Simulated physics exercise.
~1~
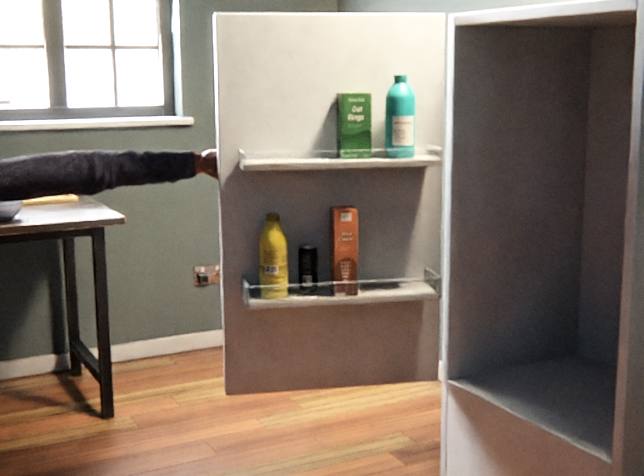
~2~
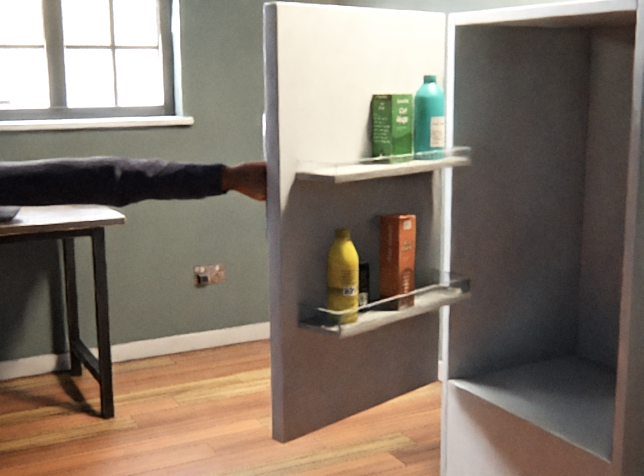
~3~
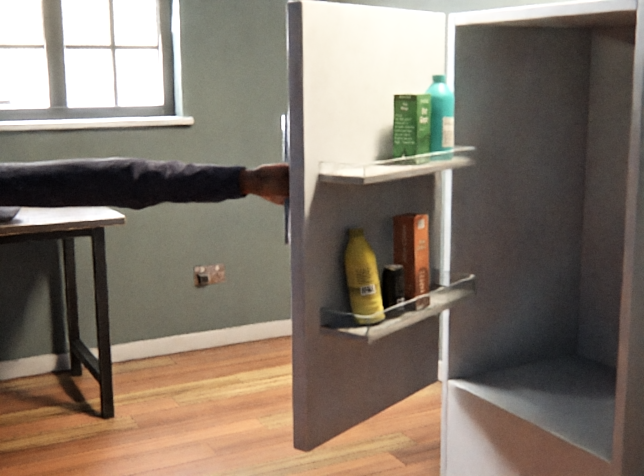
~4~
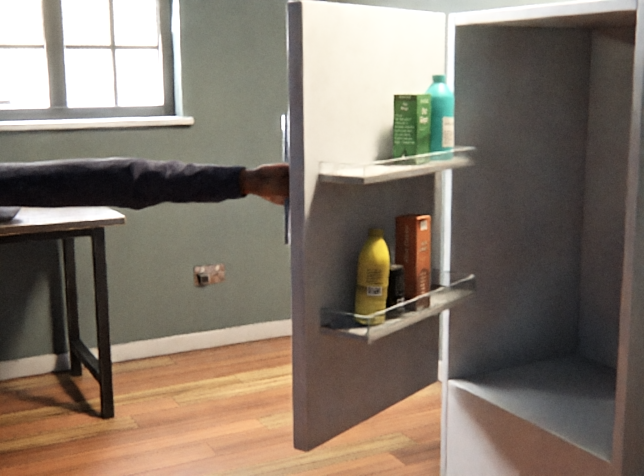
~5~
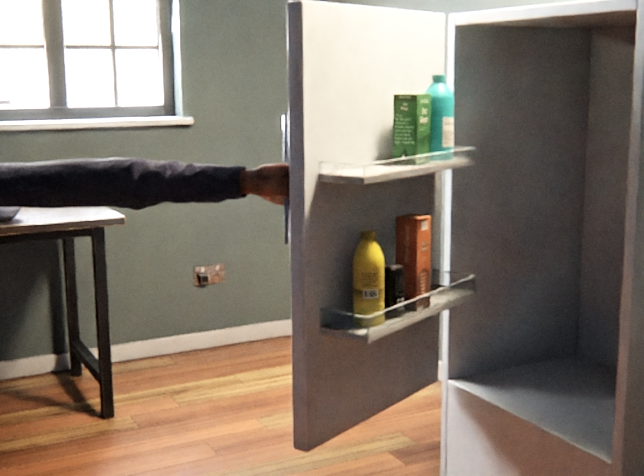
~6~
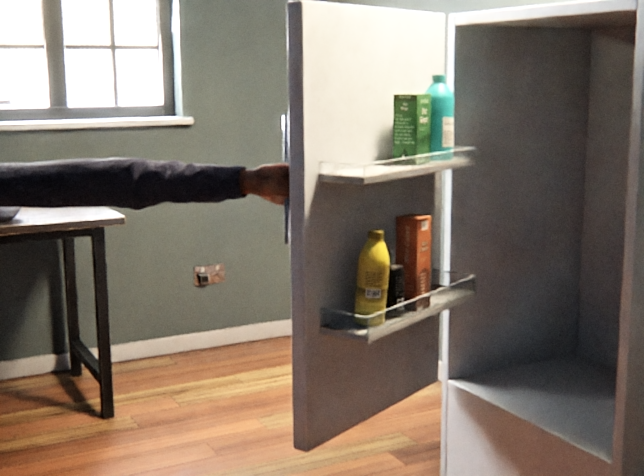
A dark-sleeved arm reaches in from the left and holds the edge of a pale fridge door, standing open beside an empty cabinet in a room with a window, a table and a wooden floor. Inside the door, a green carton and a turquoise bottle sit on the upper rack, with a yellow bottle, a black can and an orange carton below. The hand swings the door partway towards shut, then stops it, still open. The yellow bottle tips slightly, then settles upright. All five items end standing behind their rails.
